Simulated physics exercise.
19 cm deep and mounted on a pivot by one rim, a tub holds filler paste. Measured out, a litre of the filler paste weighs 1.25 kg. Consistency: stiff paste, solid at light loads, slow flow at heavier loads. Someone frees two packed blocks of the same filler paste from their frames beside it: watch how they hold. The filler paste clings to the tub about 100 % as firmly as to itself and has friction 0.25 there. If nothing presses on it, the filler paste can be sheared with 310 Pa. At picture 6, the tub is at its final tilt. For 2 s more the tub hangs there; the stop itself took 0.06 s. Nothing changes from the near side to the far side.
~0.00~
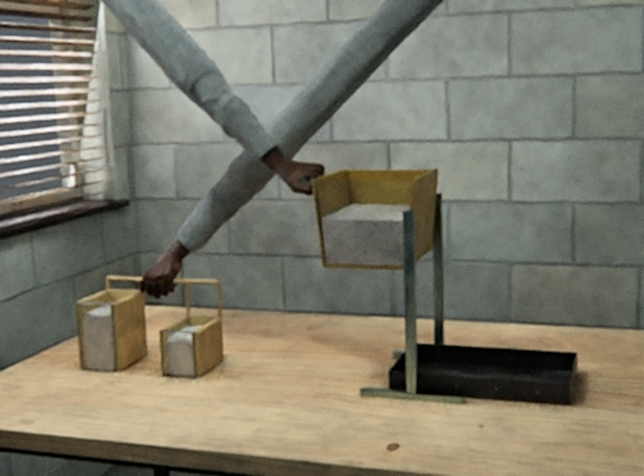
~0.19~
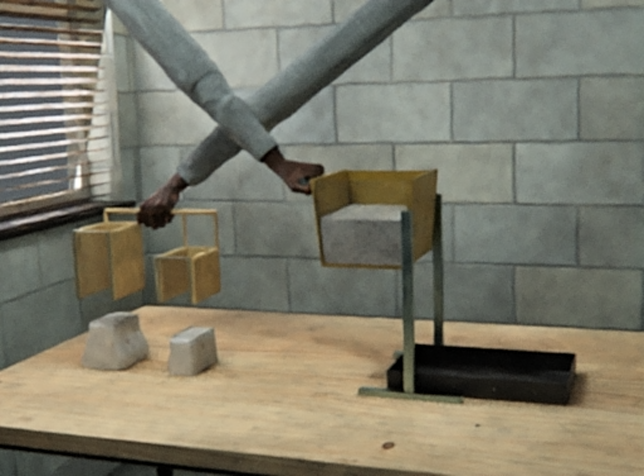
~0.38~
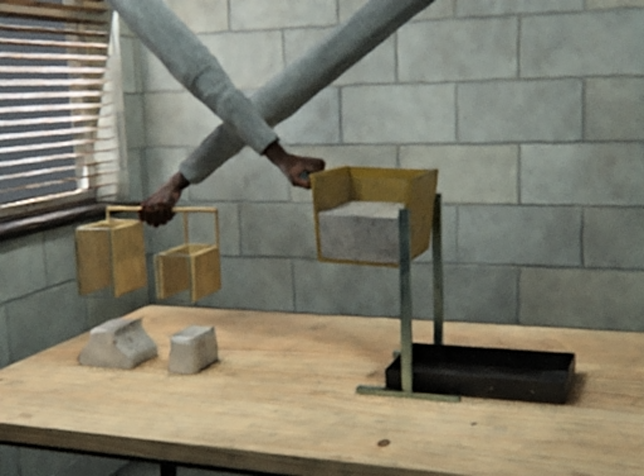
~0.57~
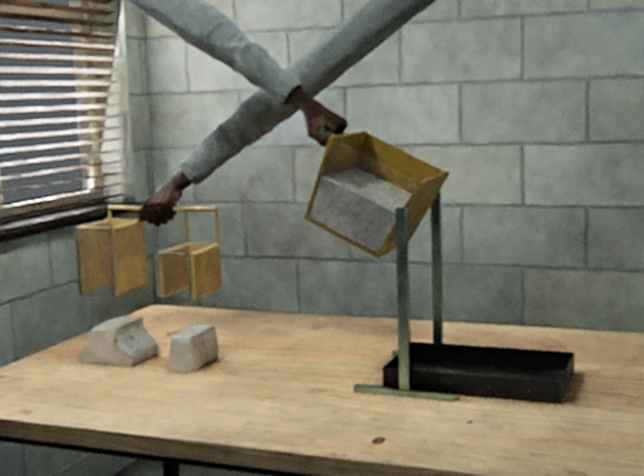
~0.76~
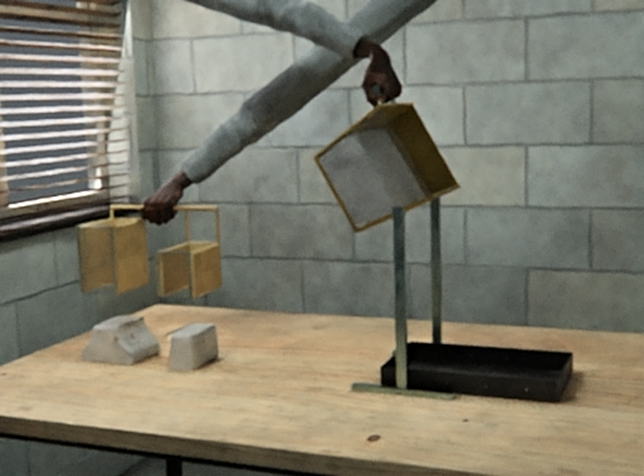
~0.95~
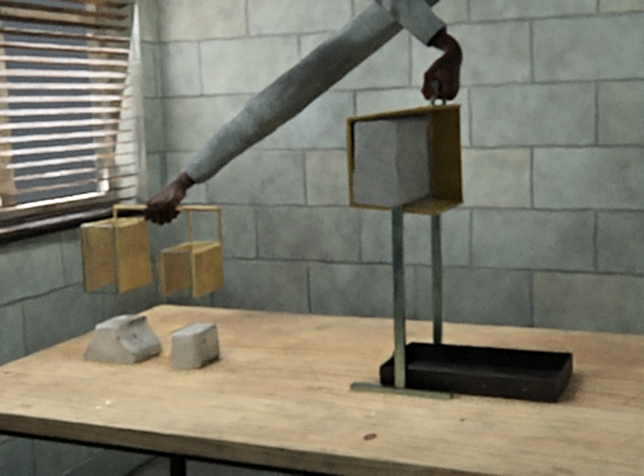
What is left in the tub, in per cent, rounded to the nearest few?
Around 57 in every hundred.
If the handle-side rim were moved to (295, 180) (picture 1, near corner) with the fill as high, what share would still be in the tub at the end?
That would leave about 50 % in the tub.
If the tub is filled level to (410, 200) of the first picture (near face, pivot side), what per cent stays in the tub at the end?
I'd put it close to 45 in a hundred.
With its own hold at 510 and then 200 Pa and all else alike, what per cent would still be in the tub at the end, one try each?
Expect about 100 in a hundred, then about 50 in a hundred.
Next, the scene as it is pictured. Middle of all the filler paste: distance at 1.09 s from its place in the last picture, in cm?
I'd put the distance at about 5 centimetres.
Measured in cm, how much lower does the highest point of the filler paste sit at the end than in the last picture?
The top ends up some 12 cm below its level in the last picture.
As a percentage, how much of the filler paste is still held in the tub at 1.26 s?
Around 70 percent stays in the tub.
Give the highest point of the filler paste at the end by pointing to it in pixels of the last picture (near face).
Looking at the last picture, I'd put it at about (369, 174).
By 1.09 s, the tub is at 89 degrees and holds 100 %.
By 1.26 s, the tub is at 89 degrees and holds 72 %.
By 1.43 s, the tub is at 89 degrees and holds 58 %.
By 1.60 s, the tub is at 89 degrees and holds 57 %.
By 2.95 s, at the end, the tub is at 89 degrees and holds 57 %.
